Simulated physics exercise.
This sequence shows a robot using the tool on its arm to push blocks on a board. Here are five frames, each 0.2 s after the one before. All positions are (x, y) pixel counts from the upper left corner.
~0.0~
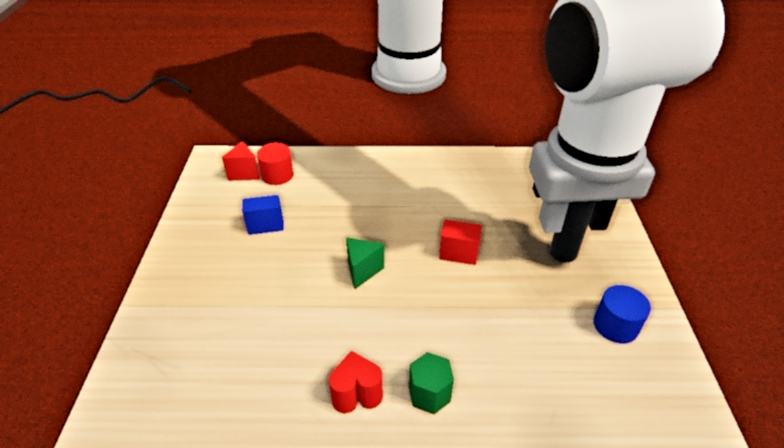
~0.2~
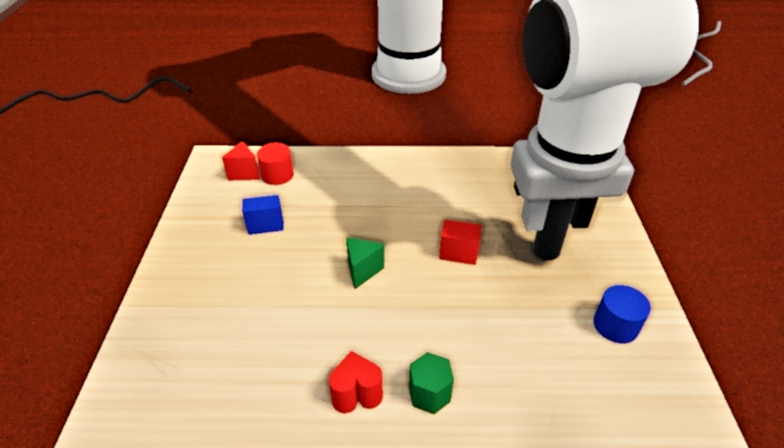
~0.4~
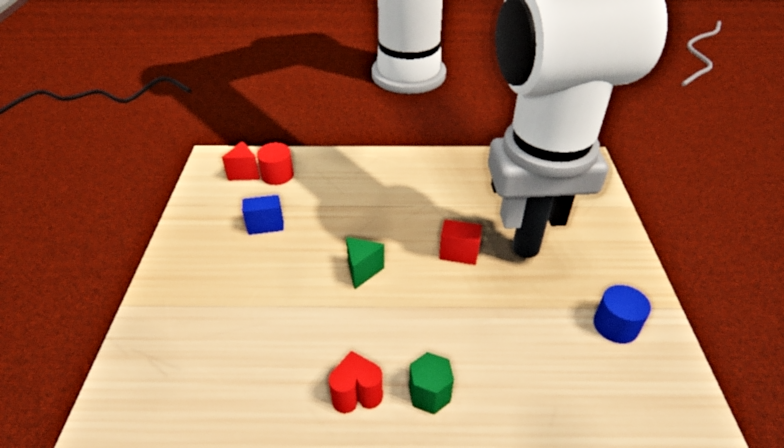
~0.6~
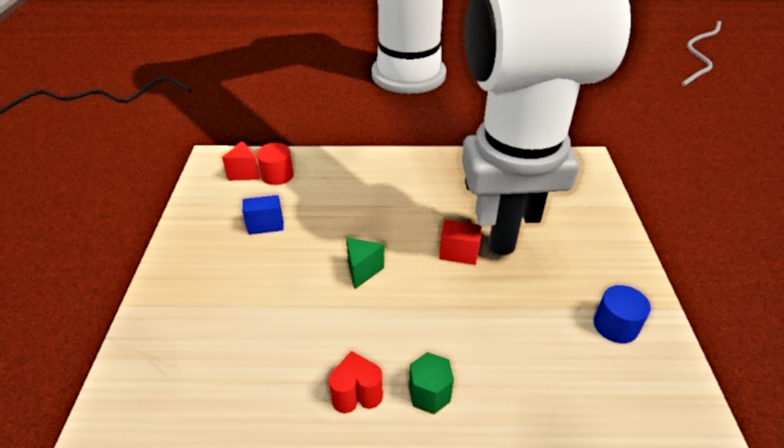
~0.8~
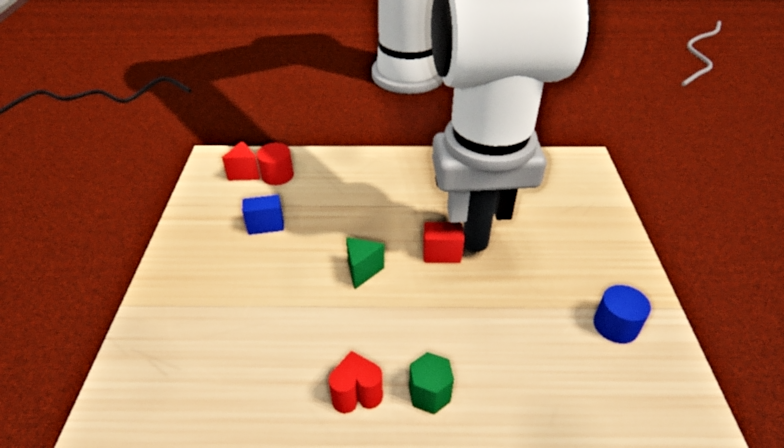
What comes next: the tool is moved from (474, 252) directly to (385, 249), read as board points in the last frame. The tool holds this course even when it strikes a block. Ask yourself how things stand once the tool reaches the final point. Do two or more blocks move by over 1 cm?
I'd say yes.
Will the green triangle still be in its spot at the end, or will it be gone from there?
It is moved off its spot.
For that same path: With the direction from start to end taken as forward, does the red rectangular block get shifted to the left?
Yes
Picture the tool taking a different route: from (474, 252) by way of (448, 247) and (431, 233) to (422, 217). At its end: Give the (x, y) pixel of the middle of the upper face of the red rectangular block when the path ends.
Its top face will be centred at roughly (413, 230).
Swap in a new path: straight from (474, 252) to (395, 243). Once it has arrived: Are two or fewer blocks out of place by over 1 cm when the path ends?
Yes, that is how it ends up.
On the path given first. Halfway along, tool (430, 242); red rectangular block (399, 235), turned 25° anticlockwise.
At the end, tool (385, 240); green triangle (334, 261), turned 15° clockwise; red rectangular block (361, 244), turned 65° anticlockwise.
